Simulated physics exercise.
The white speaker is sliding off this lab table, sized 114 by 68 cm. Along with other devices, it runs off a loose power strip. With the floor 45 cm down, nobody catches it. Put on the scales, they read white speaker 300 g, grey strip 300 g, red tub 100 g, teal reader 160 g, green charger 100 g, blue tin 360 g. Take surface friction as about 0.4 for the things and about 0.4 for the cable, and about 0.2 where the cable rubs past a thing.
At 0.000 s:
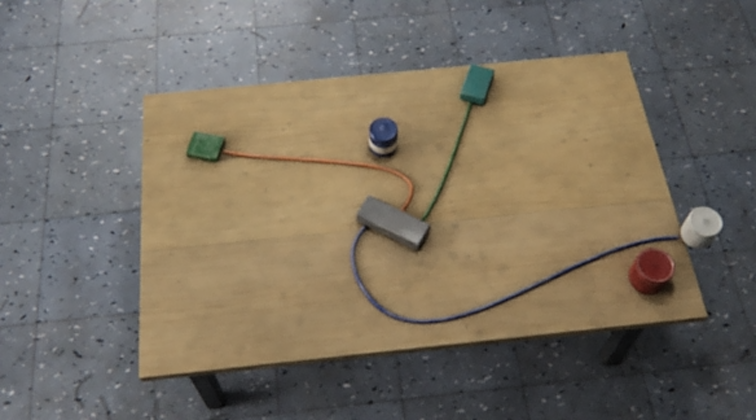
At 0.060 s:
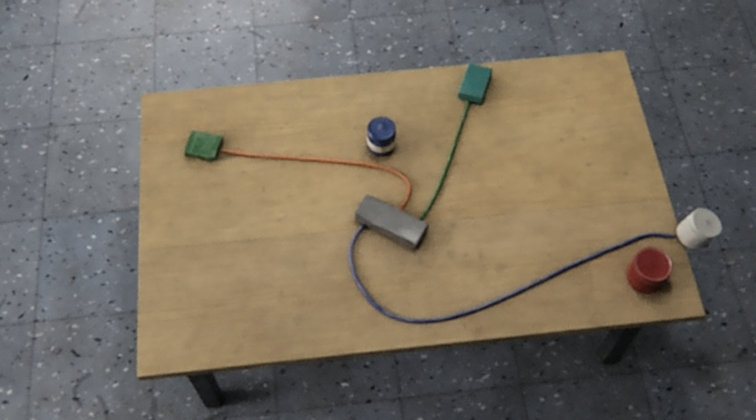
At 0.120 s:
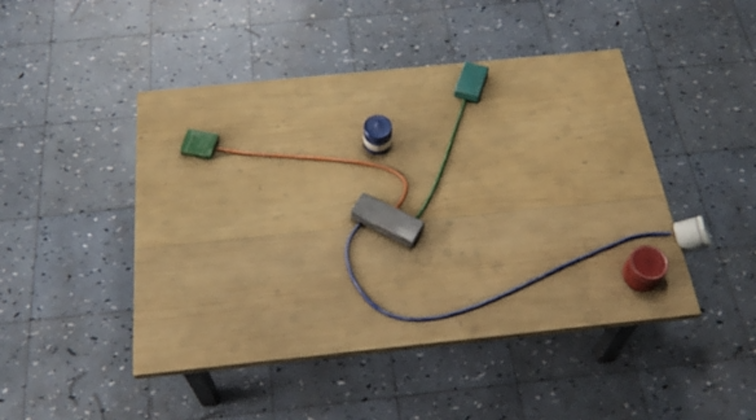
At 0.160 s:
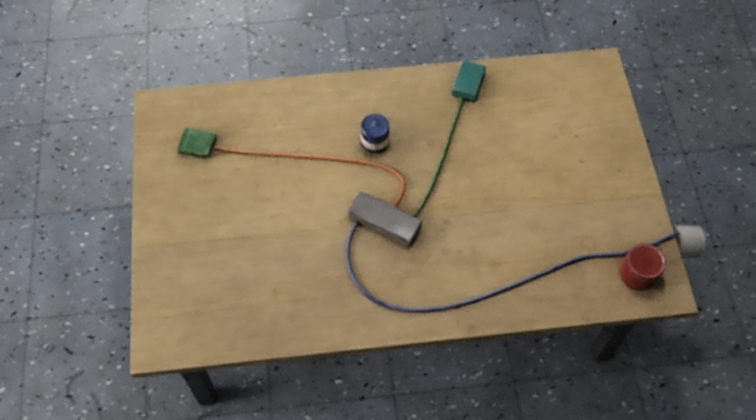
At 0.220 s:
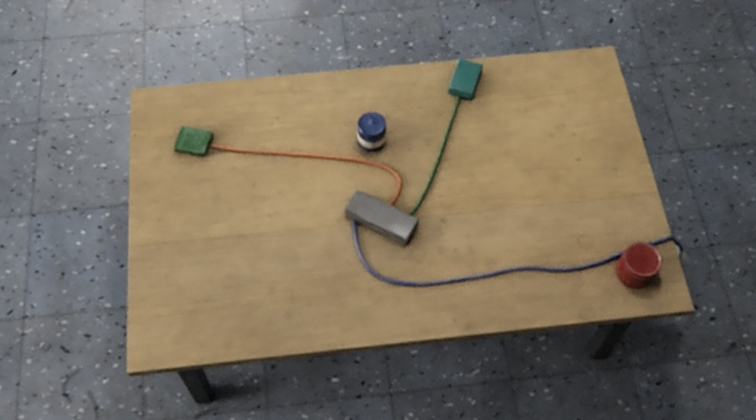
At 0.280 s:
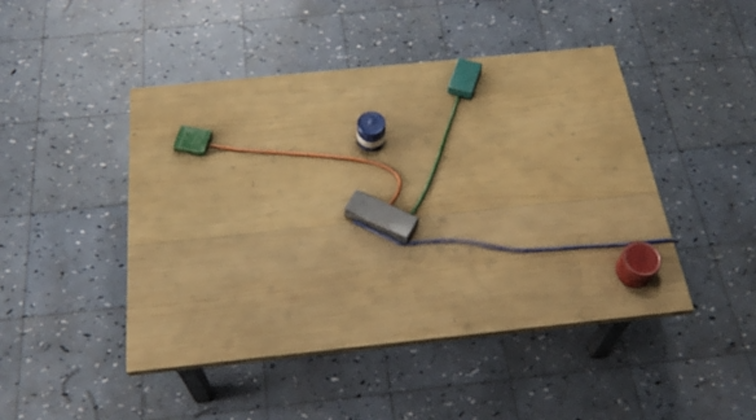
A wooden table holds corded boxes as a white cylinder slips off the right edge, pulling its blue cable straighter.
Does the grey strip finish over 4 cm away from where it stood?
Yes, it ends up elsewhere.
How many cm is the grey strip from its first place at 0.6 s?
12 cm.
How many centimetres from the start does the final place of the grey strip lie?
I'd put it at close to 12 cm.
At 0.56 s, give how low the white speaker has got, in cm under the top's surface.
Depth: About 40 cm.
After 0.6 s, the strip's end of the blue cable at (460, 232); grey strip 12 cm off its start, white speaker over the edge.
After 0.8 s, the strip's end of the blue cable at (462, 231); grey strip 13 cm off its start, white speaker over the edge.
After 1.1 s, the strip's end of the blue cable at (462, 231); grey strip 13 cm off its start at (441, 209), white speaker over the edge.
After 1.4 s, the strip's end of the blue cable at (462, 231); grey strip 13 cm off its start, white speaker over the edge.
After 2.6 s, the strip's end of the blue cable at (462, 231); grey strip 13 cm off its start at (441, 209), white speaker over the edge.
